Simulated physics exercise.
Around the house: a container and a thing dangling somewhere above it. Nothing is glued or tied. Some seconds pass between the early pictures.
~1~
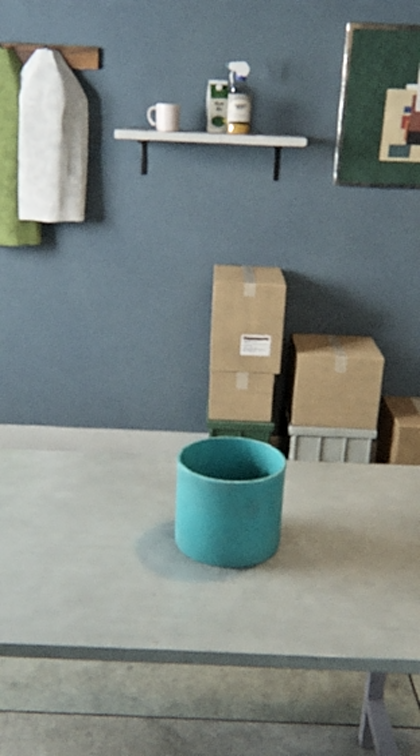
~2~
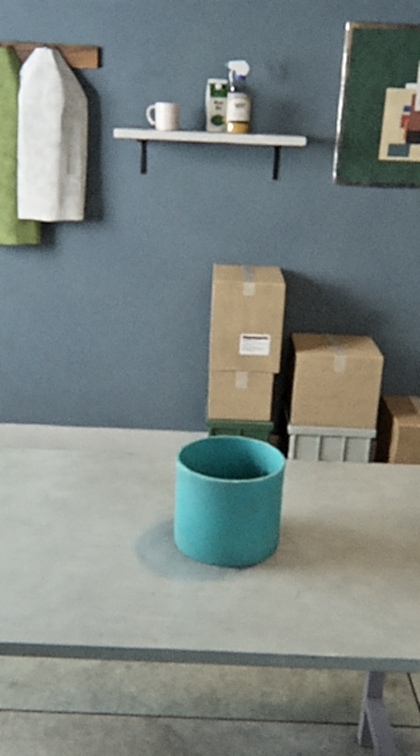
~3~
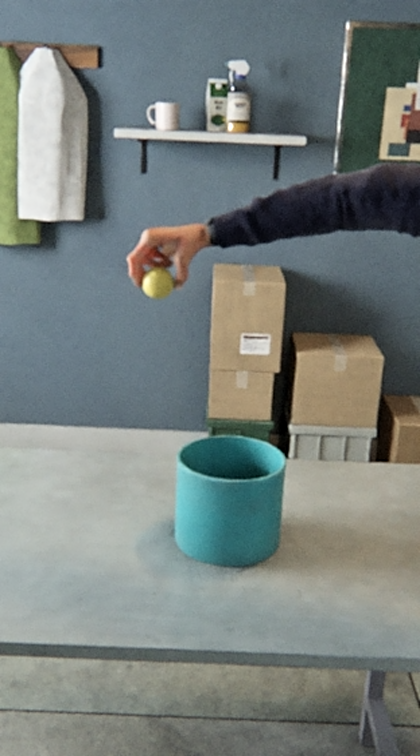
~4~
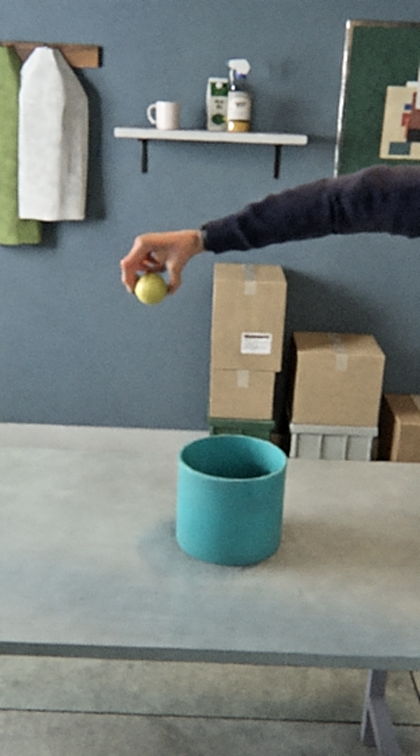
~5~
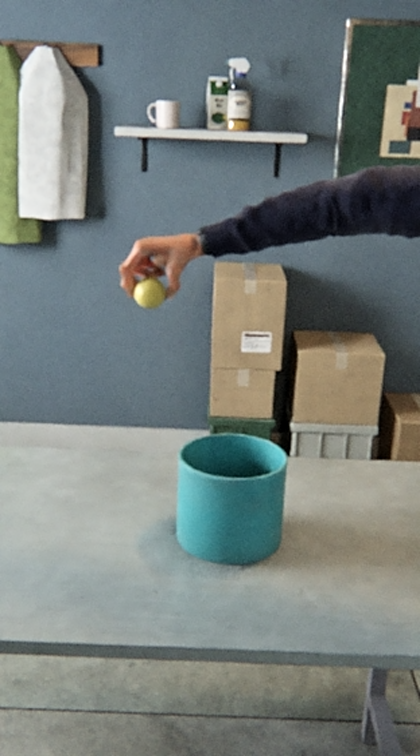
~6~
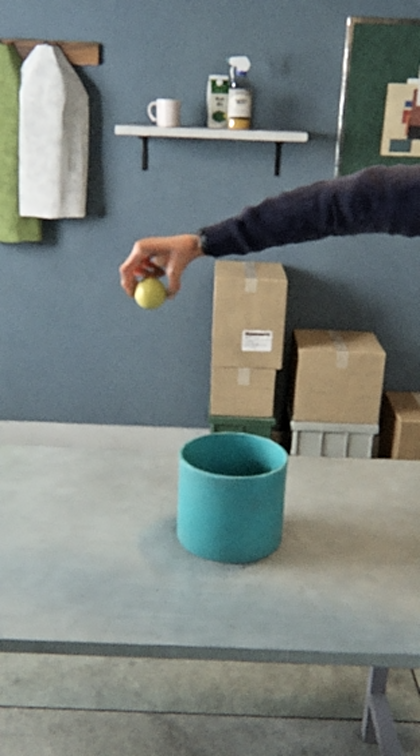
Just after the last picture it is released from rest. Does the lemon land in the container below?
The lemon misses.
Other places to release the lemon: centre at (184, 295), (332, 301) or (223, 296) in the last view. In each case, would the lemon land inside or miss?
In that order, it ends up outside; falls beside it; ends up inside.
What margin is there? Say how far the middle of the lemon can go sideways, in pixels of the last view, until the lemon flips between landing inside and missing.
About 36 pixels right.
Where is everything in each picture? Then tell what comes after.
In the first frame, pot (230, 499).
In the second frame, pot (229, 499).
In the third frame, still on the way; lemon (158, 283); pot (229, 498).
In the fourth frame, still on the way; lemon (151, 289); pot (231, 498).
In the fifth frame, still on the way; lemon (150, 293); pot (231, 496).
In the sixth frame, in place, still held; lemon (151, 293); pot (232, 495).
Then, 0.20 s after the last picture, lemon falling near (150, 362).
Then, 0.32 s after the last picture, lemon falling near (148, 492).
At rest, the lemon falls beside it, near (148, 520).
